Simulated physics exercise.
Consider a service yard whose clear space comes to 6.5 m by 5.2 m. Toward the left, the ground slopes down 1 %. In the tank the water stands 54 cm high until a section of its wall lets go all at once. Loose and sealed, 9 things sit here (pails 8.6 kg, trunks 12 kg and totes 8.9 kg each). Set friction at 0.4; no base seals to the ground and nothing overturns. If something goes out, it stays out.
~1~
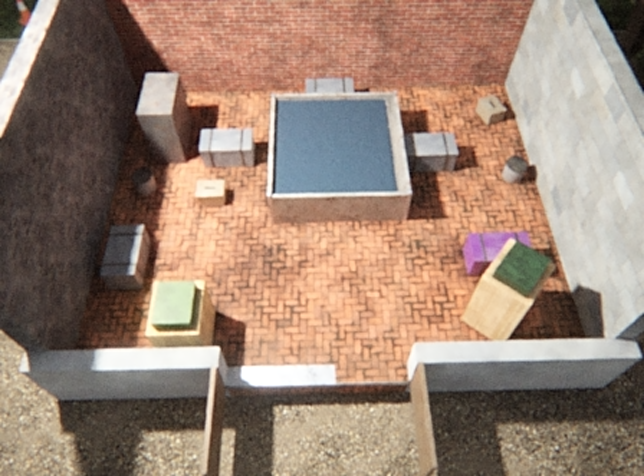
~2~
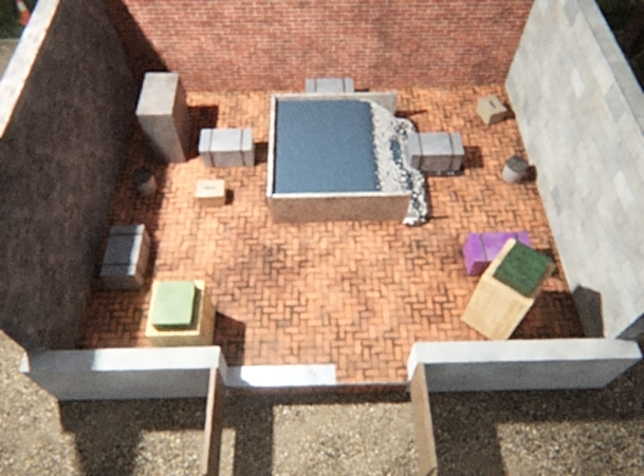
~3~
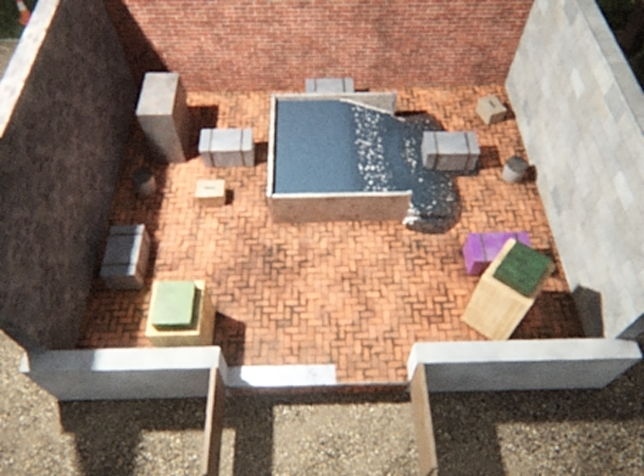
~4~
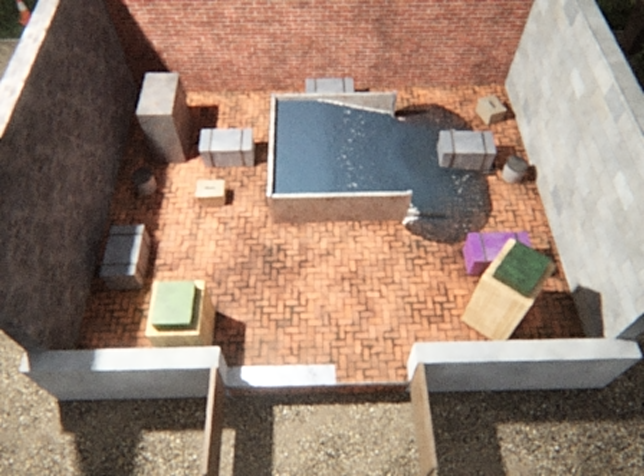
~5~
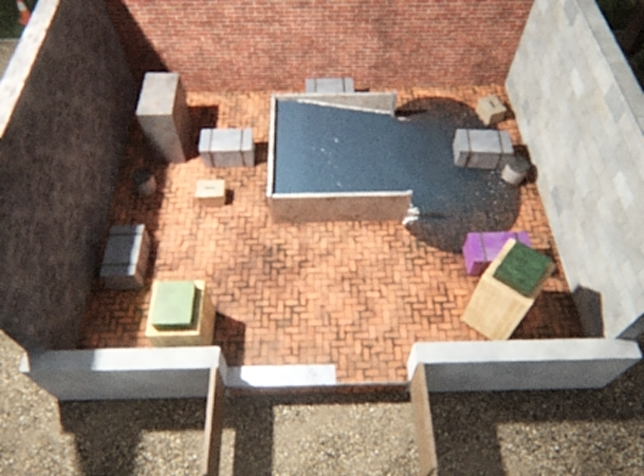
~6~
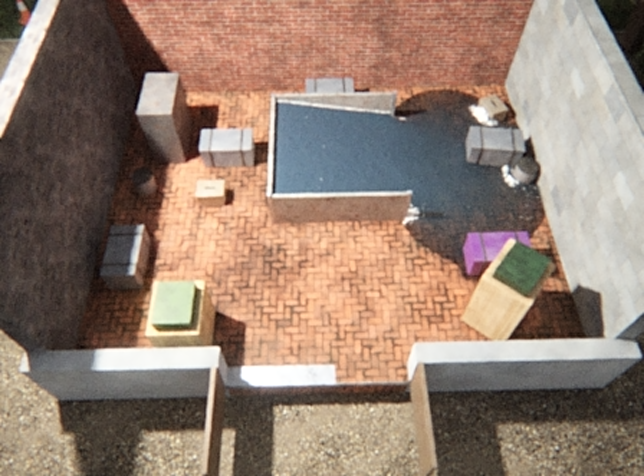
A walled yard with a red brick floor and a raised tank of dark blue water at its centre is seen from high above by a still camera. Grey trunks stand around the tank, with a tall grey box at left, green-topped boxes at both front corners and a purple trunk at right. Water bursts through the tank's right side, spreads across the bricks and pushes a grey trunk rightward.
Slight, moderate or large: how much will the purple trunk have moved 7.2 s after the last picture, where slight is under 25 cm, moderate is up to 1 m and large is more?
It ends a long distance off.
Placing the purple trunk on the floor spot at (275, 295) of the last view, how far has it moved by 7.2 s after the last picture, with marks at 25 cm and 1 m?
From that spot, it is pushed far off.
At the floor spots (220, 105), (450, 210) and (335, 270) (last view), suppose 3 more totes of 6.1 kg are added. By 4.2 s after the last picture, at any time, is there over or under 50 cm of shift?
First beyond, then beyond, then within.
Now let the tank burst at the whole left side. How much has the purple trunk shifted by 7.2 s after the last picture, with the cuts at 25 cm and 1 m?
My answer is that the purple trunk edges over slightly.
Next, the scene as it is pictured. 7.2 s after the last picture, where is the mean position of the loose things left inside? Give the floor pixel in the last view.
Mean position approx. (246, 178).
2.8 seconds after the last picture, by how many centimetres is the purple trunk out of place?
Shift by then: About 30 cm.
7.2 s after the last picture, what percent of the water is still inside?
Around 92 % of the water.
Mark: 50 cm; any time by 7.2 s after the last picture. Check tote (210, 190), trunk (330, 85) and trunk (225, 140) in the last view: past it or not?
First one stayed inside, second one went too far, third one stayed inside.
Then, 0.9 s after the last picture the purple trunk is near (510, 257), 0.2 m from its start, aground; 0 of 9 are out; 3 afloat.
Then, 2.8 s after the last picture the purple trunk is near (520, 260), 0.3 m from its start, afloat; 0 of 9 are out; 4 afloat.
Then, 4.8 s after the last picture the purple trunk is near (416, 281), 1.3 m from its start, afloat; 0 of 9 are out; 5 afloat.
Then, 7.2 s after the last picture the purple trunk has gone out; 1 of 9 are out; 4 afloat.
